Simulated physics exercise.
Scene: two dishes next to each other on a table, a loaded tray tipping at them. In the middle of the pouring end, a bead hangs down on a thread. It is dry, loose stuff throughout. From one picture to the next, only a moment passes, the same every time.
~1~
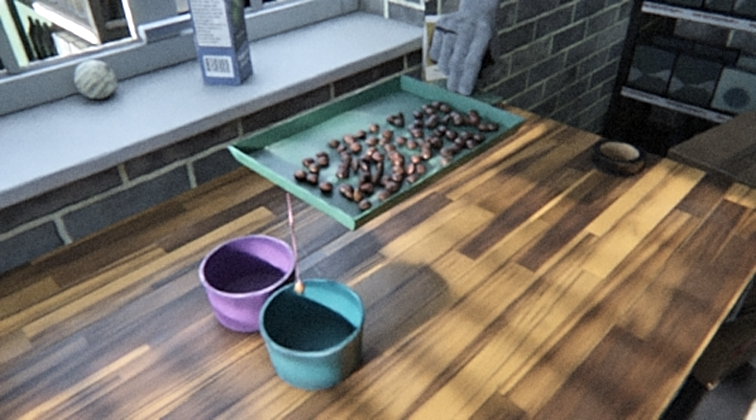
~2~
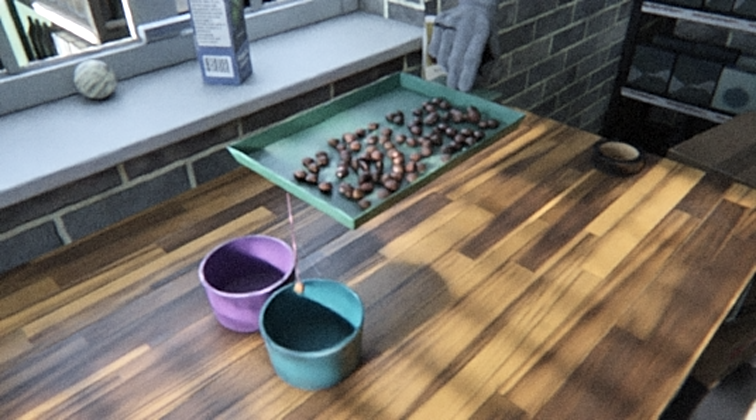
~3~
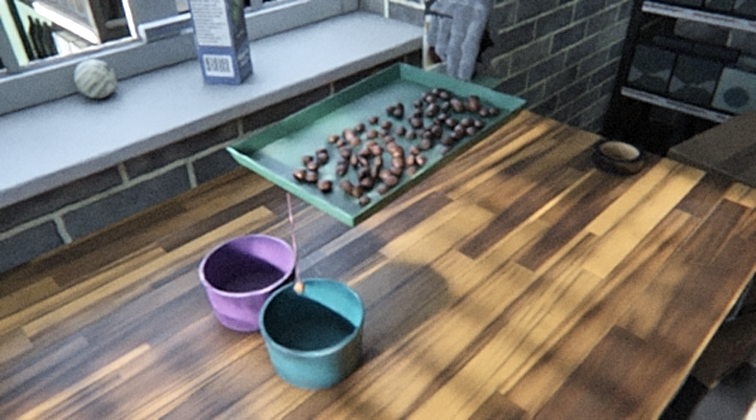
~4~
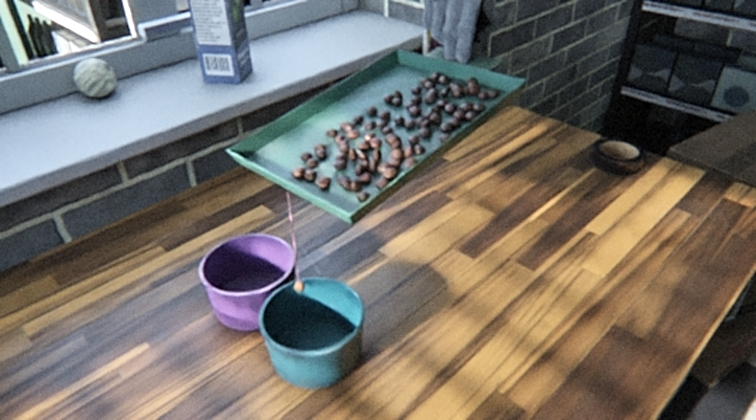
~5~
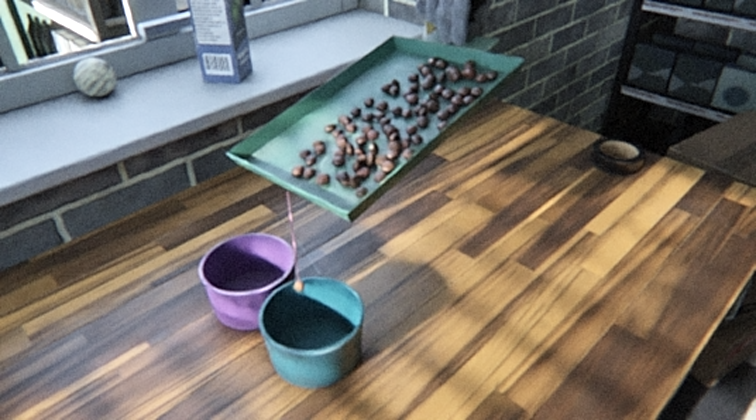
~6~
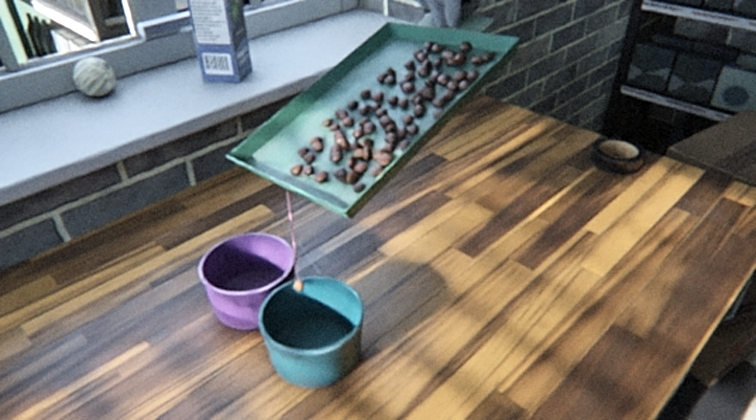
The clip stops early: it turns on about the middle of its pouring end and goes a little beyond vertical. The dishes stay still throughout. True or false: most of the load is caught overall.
True.
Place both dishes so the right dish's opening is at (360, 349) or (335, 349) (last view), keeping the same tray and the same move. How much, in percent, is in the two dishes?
In order: 30 percent and 60 percent.
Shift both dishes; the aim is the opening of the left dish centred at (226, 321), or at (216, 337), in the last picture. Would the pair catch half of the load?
Taking them in turn, it's short of half and then short of half.
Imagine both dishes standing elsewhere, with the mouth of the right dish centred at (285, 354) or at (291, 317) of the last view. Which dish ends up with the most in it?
Left side first, Left side second.
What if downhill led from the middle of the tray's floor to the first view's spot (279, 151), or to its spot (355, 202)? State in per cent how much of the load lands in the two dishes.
It comes to about 100 per cent the first time and about 30 per cent the second.
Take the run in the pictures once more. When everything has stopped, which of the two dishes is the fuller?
It's the left of the two that is fuller.
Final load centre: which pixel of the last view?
Close to (248, 305).
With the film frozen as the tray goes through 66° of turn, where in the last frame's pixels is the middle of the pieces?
Centre estimate: (261, 166).
Shortly afterwards, tray tipped steeply; the bulk on the tray; a little in the air.
Next, tray tipped past a quarter turn; only a few on the tray; a little in the right dish; near half in the left dish; near a quarter outside both; a little in the air.
Some moments later, tray tipped past a quarter turn; a little in the right dish; near two thirds in the left dish; near a quarter outside both.
In the end, tray tipped past a quarter turn; a little in the right dish; near two thirds in the left dish; near a quarter outside both.
